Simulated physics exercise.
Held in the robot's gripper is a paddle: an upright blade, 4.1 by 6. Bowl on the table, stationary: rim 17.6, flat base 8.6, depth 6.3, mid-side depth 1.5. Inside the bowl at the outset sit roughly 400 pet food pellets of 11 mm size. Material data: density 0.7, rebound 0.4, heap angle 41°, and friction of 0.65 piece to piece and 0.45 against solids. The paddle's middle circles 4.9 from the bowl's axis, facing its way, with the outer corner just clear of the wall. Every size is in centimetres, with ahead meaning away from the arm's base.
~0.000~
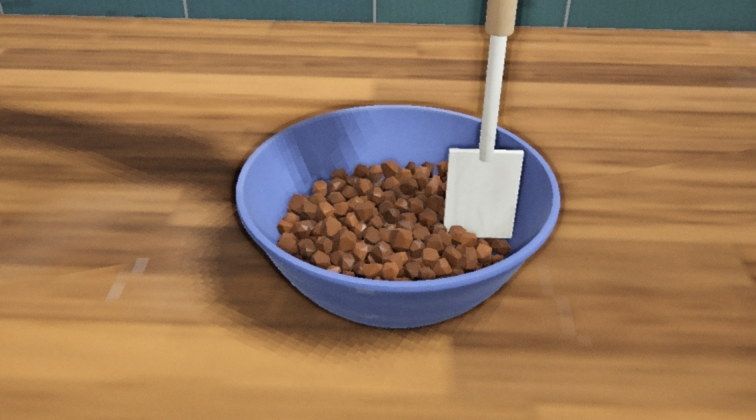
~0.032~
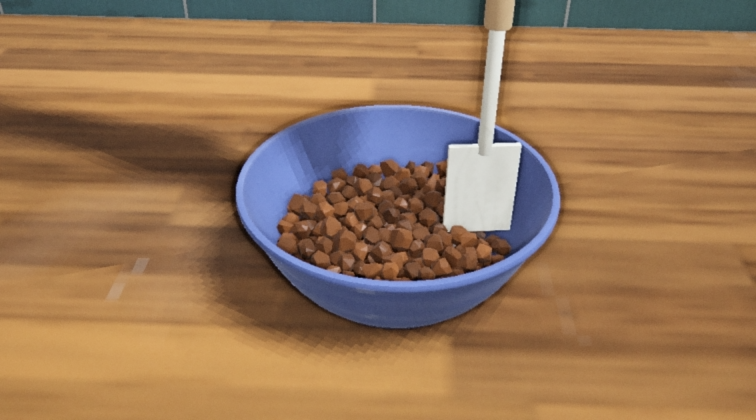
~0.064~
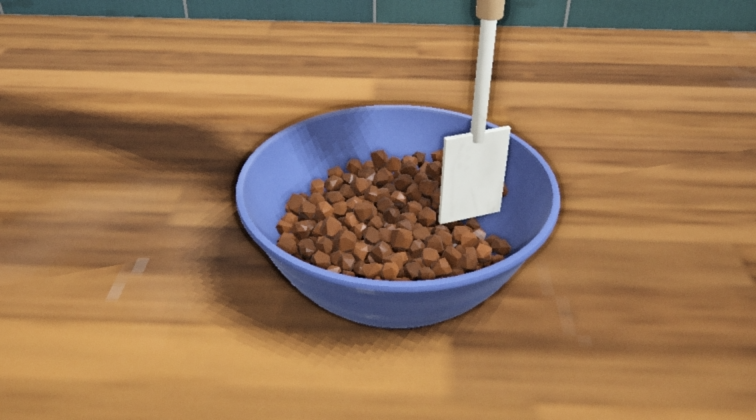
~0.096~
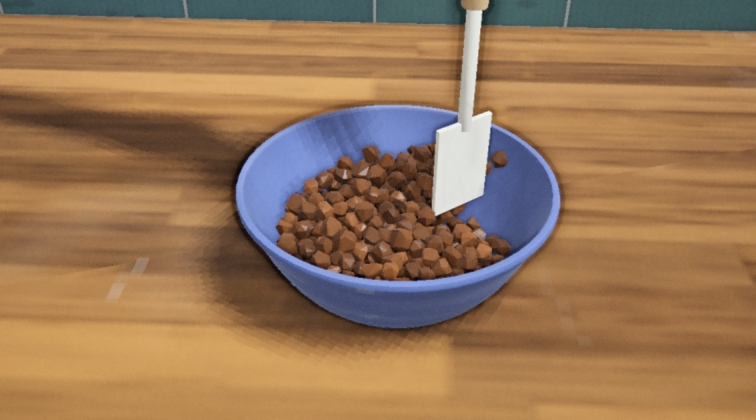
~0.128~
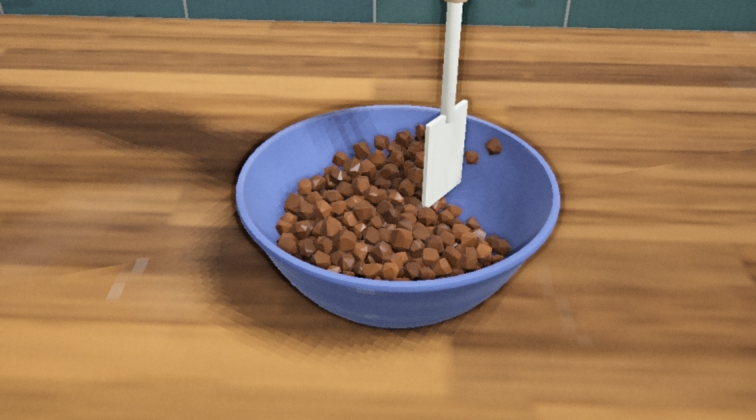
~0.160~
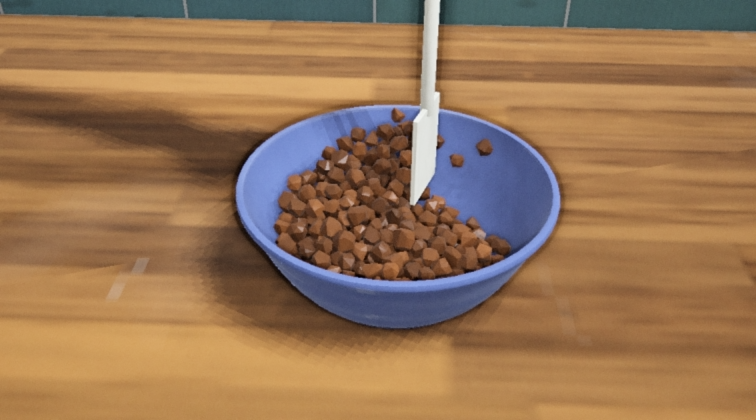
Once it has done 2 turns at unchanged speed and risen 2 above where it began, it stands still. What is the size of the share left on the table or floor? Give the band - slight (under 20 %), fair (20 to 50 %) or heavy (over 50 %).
Band: Slight.
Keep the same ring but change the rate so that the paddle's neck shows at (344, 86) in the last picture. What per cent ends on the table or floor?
Close to 35 in a hundred.
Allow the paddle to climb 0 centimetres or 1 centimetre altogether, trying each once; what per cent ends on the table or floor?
30 and 25 %.
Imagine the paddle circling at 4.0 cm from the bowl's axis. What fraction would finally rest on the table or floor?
Near 20 percent.
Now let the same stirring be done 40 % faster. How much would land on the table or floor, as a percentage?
I'd say close to 25 %.
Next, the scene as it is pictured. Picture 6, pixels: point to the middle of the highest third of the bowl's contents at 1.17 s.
It is centred roughly at (371, 223).
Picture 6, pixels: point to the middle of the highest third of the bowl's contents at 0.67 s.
I'd put its middle near (492, 207).
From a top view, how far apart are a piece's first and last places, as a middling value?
I'd put it at roughly 5 centimetres.
By 0.67 s, 326° round, highest piece 9 above the table; 359 in the bowl, 30 on the table or floor, 6 in flight or on the tool.
By 1.17 s, 222° round, highest piece 7 above the table; 341 in the bowl, 54 on the table or floor.
By 1.63 s, 0° round, highest piece 7 above the table; 341 in the bowl, 54 on the table or floor.
By 2.33 s, 0° round, highest piece 7 above the table; 341 in the bowl, 54 on the table or floor.
Final count, 341 in the bowl, 54 on the table or floor. That is 14 % on the table or floor.
